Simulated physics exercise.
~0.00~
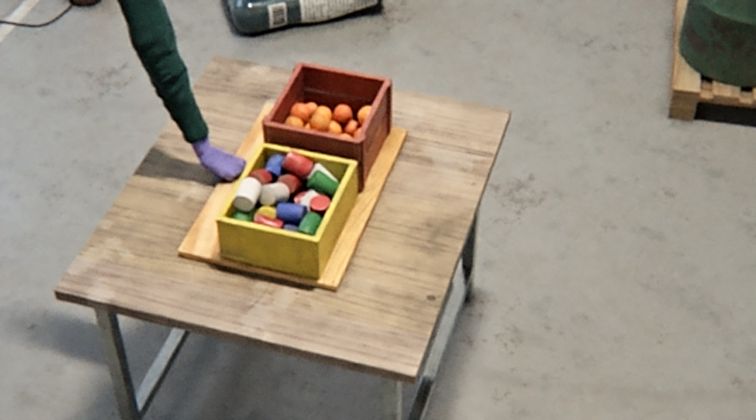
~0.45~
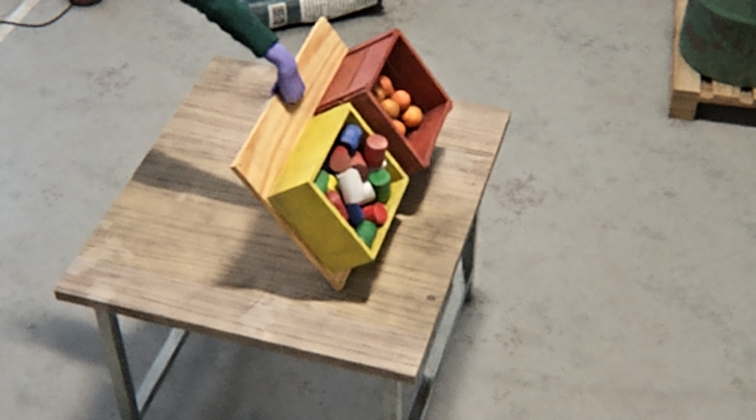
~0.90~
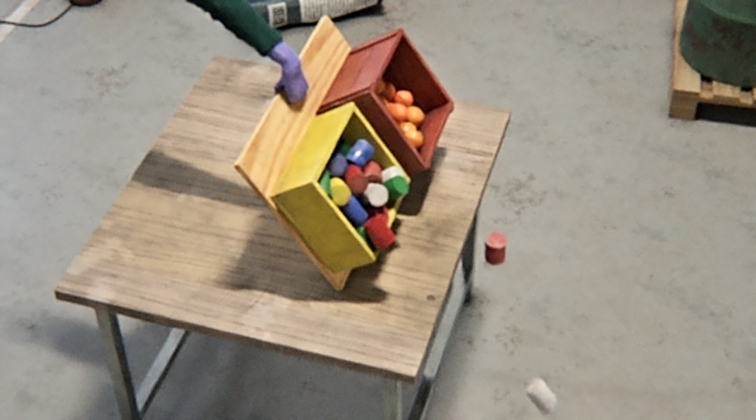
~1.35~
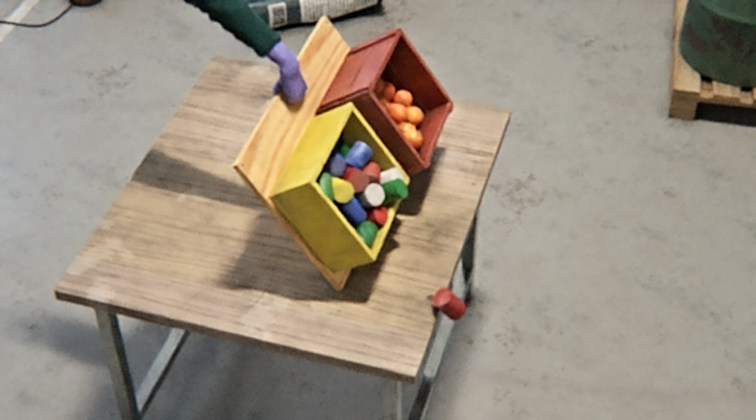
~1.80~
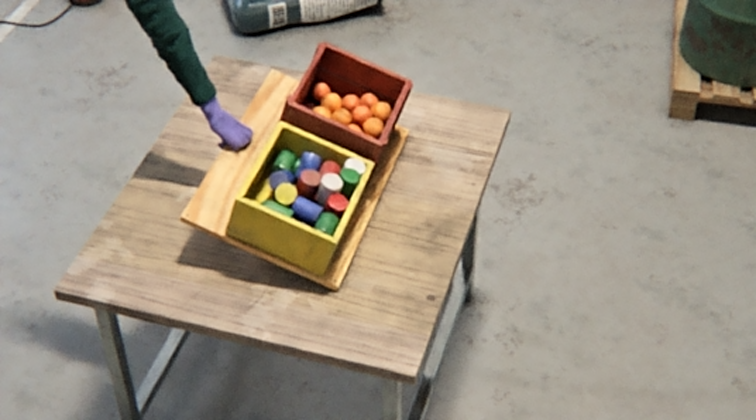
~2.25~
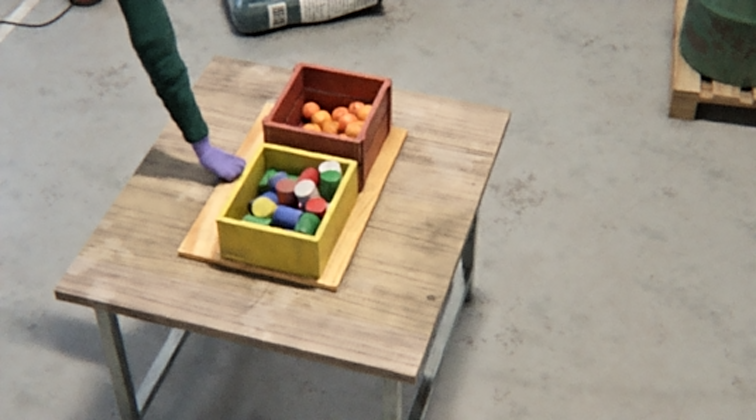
To begin with, a red crate of oranges and a yellow crate of colourful little jars sit on a plywood board on a wooden table, with a purple-gloved hand at the board's left edge. The hand lifts that side until the board and both crates tilt steeply to the right. As the board is held there, a few jars tumble out of the yellow crate and drop past the table's right edge, while the oranges stay bunched in theirs. The hand then lowers the board. It ends flat on the table, with the oranges and most jars still in their crates.
